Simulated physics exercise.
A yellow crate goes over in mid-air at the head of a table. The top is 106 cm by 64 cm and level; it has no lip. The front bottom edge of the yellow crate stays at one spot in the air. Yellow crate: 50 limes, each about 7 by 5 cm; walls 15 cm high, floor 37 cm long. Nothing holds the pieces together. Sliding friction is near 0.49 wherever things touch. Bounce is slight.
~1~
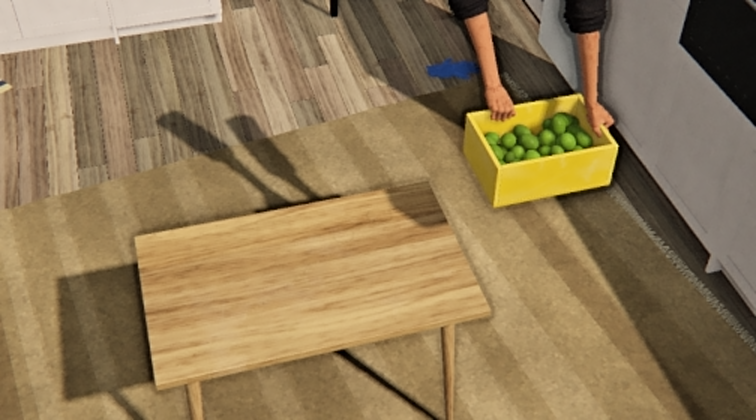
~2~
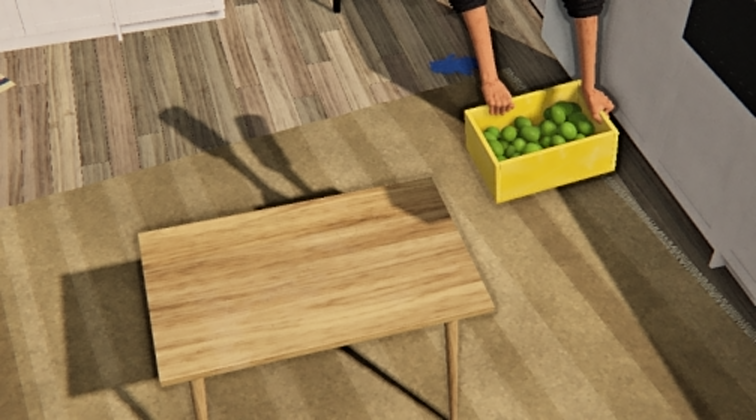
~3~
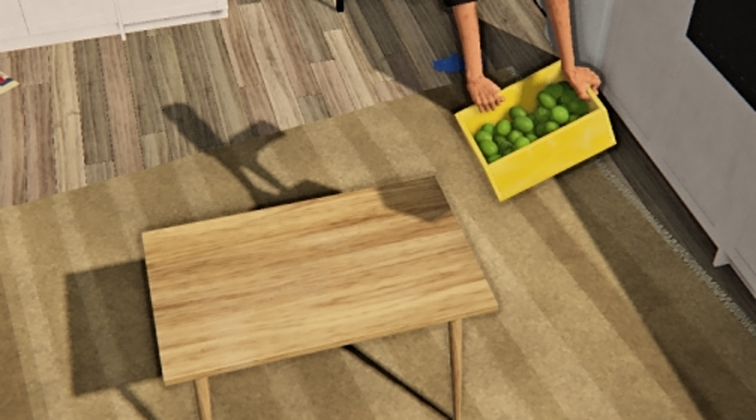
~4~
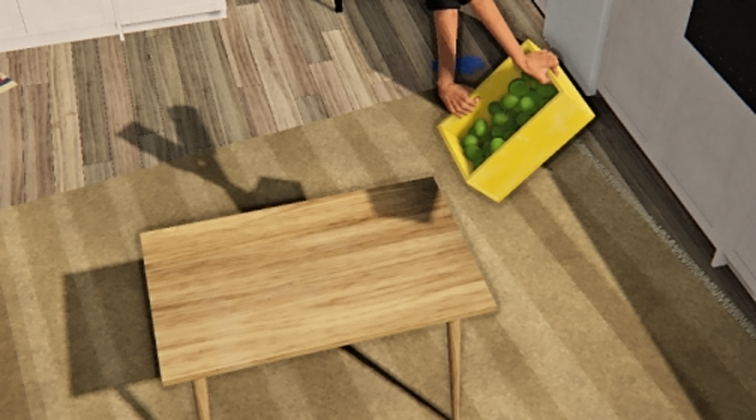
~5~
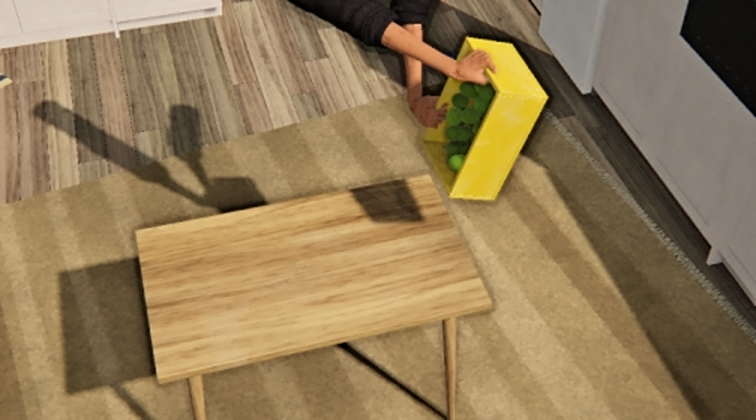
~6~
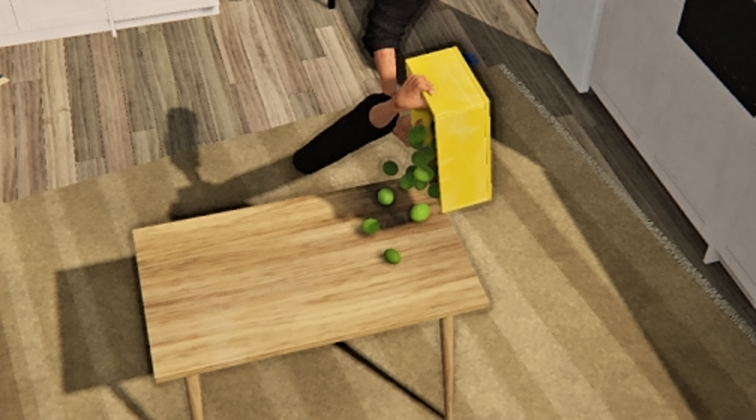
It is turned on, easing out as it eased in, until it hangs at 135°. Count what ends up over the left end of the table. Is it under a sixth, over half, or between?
In the end less than a sixth of them are over the left end of the table.
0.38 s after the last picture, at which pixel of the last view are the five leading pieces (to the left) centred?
At about (303, 270).
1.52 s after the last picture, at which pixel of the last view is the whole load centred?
At about (342, 245).
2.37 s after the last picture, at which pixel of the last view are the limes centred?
Near (342, 245).
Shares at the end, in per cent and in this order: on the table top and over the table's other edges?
About 75 and 25 per cent.
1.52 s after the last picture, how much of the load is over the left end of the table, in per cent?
About 0 per cent.
Then, 0.38 s after the last picture, tilt 128°; 7 still in the yellow crate, 38 on the table top and 5 in the air.
Then, 0.85 s after the last picture, tilt 135°; 44 on the table top and 6 over the table's other edges.
Then, 1.52 s after the last picture, tilt 135°; 38 on the table top and 12 over the table's other edges.
When it is over (2.37 s after the last picture), 37 on the table top and 13 over the table's other edges. Asked share, 0 of 50, 0 per cent.
